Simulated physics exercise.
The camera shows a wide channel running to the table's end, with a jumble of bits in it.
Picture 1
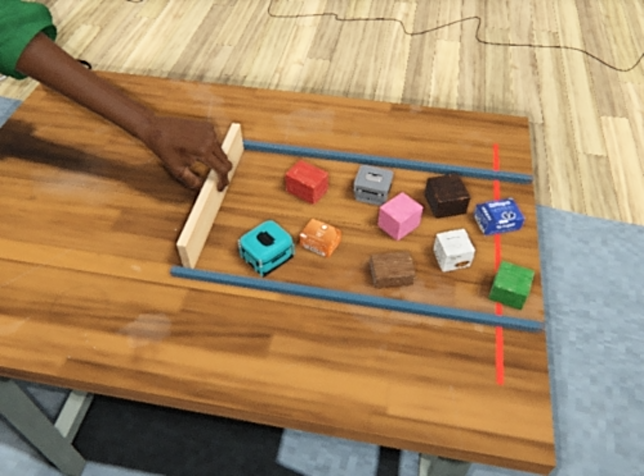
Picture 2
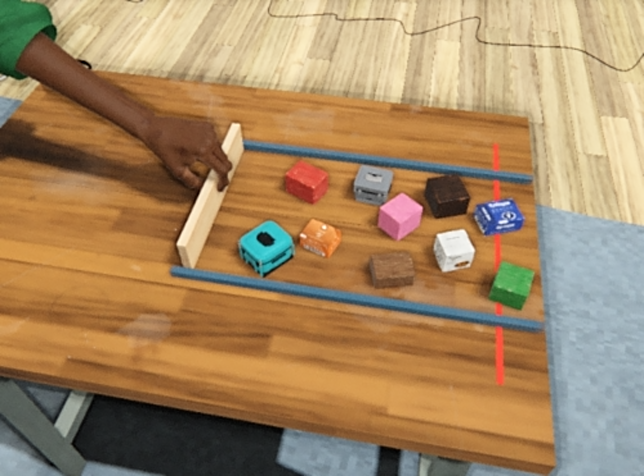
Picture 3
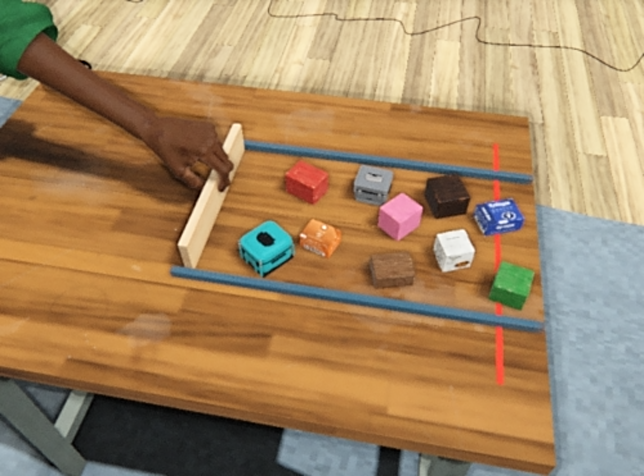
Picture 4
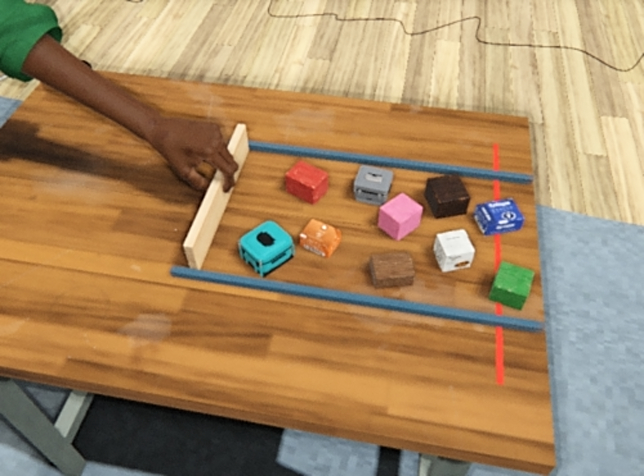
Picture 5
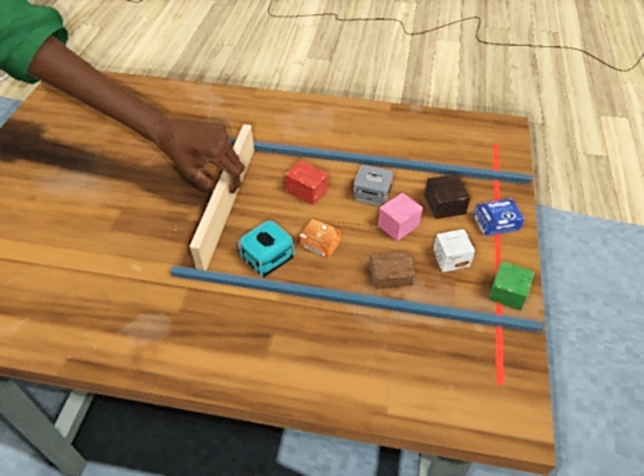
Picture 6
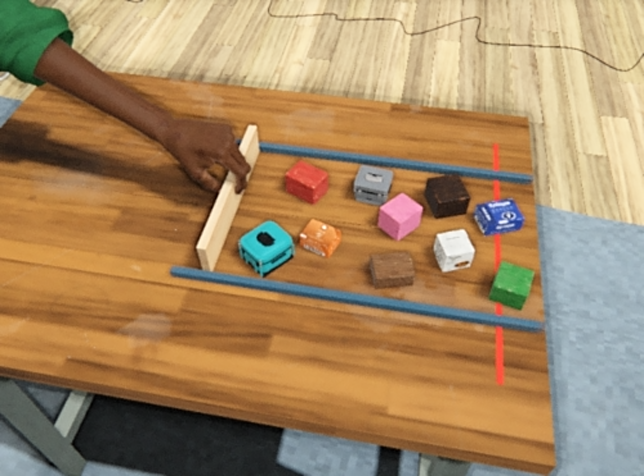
At the start, a hand holds a pale wooden board upright at the left of a channel between two blue strips, with colourful blocks scattered inside. The hand then slides the board a short way right, nearing the turquoise case, while the blocks and case stay still.
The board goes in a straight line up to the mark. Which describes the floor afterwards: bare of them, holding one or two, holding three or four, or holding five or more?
The floor is holding five or more.
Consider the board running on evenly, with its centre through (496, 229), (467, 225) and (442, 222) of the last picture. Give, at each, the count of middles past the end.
Respectively, 6, 3 and 1.
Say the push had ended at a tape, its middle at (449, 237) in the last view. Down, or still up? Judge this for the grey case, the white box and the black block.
The grey case is still there; as for the white box, it is still there; and the black block is no longer there.
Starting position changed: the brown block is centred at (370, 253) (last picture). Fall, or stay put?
From that start, the object then does not stay.
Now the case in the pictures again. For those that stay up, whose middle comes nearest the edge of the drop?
I reckon it's the pink block.
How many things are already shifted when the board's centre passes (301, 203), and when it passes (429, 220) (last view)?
3, then 10.
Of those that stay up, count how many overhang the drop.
In total, 1 of them.
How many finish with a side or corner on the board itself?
That makes 3.
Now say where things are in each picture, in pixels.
In the first frame, green block (511, 285); blue box (499, 217); white box (453, 250); board (214, 192); tape (498, 243).
In the second frame, blue box (499, 217); turquoise case (267, 248).
In the third frame, white box (453, 250); black block (447, 196).
In the fourth frame, green block (511, 286); pink block (400, 217).
In the fifth frame, blue box (499, 217); orange box (320, 238).
In the sixth frame, green block (511, 286); blue box (499, 217); white box (453, 250); board (232, 194); tape (498, 243).
Soon after, none off yet; green block at rest near (511, 286); blue box at rest near (499, 217); white box at rest near (453, 250).
In the end, the number that fall off is five or more; gone, grey case, brown block, black block, white box, blue box and green block.
